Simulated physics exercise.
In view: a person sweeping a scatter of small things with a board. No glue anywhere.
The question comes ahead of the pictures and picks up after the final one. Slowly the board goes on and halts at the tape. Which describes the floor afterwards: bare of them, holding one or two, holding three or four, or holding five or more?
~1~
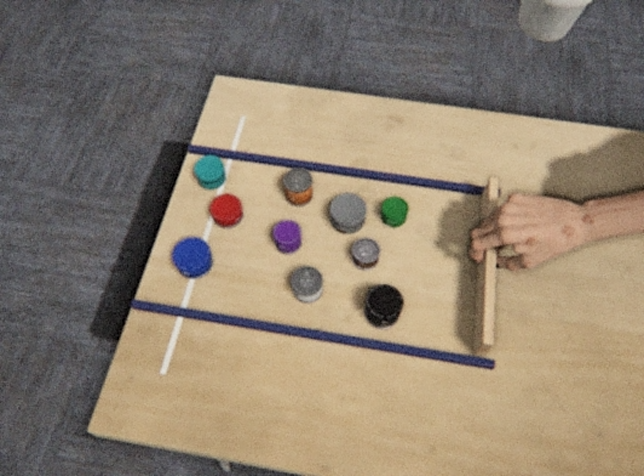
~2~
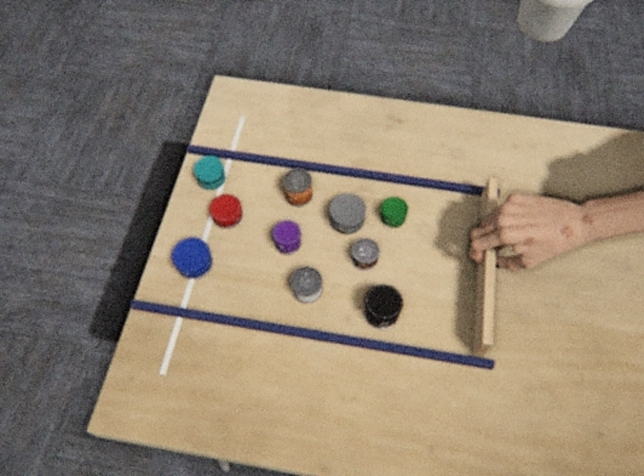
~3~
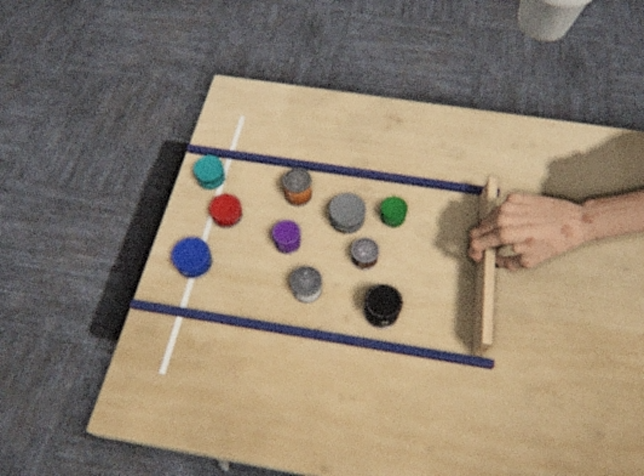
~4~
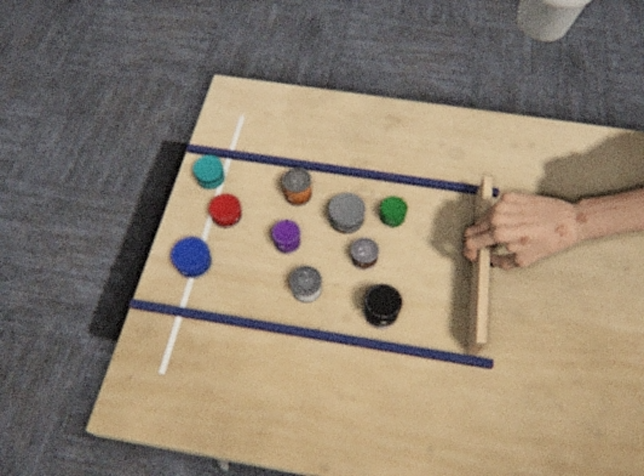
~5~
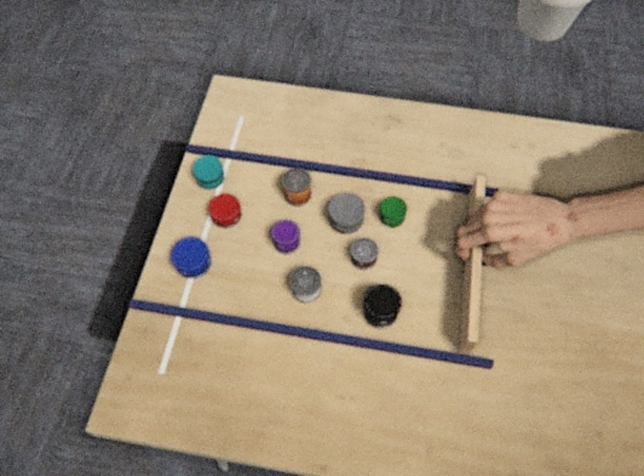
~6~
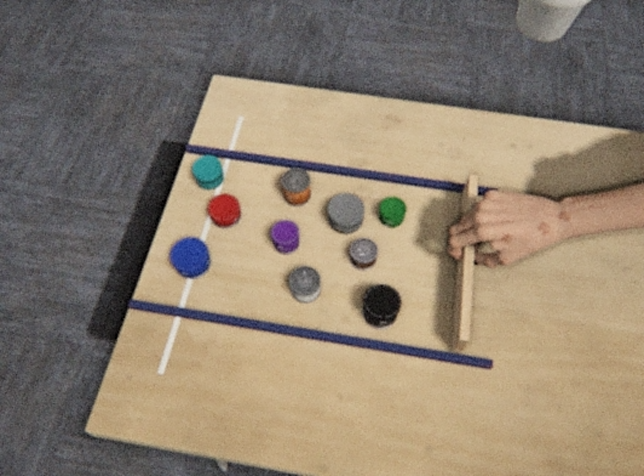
Looks like the tally of pieces that topple off is one or two there.
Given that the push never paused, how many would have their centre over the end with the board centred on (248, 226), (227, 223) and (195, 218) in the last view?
First 0, then 0, then 4.
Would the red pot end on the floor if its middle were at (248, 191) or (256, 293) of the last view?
One place after the other: It keeps its spot; it keeps its spot.
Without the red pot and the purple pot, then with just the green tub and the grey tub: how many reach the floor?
That gives 0 for the first pair taken away and 0 for the second.
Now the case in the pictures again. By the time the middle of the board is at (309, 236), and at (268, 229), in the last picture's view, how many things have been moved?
At first I count 7, and then 8.
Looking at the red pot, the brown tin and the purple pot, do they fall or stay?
First the red pot goes down, next the brown tin keeps its place, last the purple pot keeps its place.
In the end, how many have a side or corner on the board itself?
All in all, 5.
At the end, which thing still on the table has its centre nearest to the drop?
Blue tin ends nearest.
A little later, none off yet; turquoise tub at rest near (208, 173); blue tin at rest near (191, 258); red pot at rest near (225, 211).
When it is over, the number that fall off is one or two; down, red pot and turquoise tub.
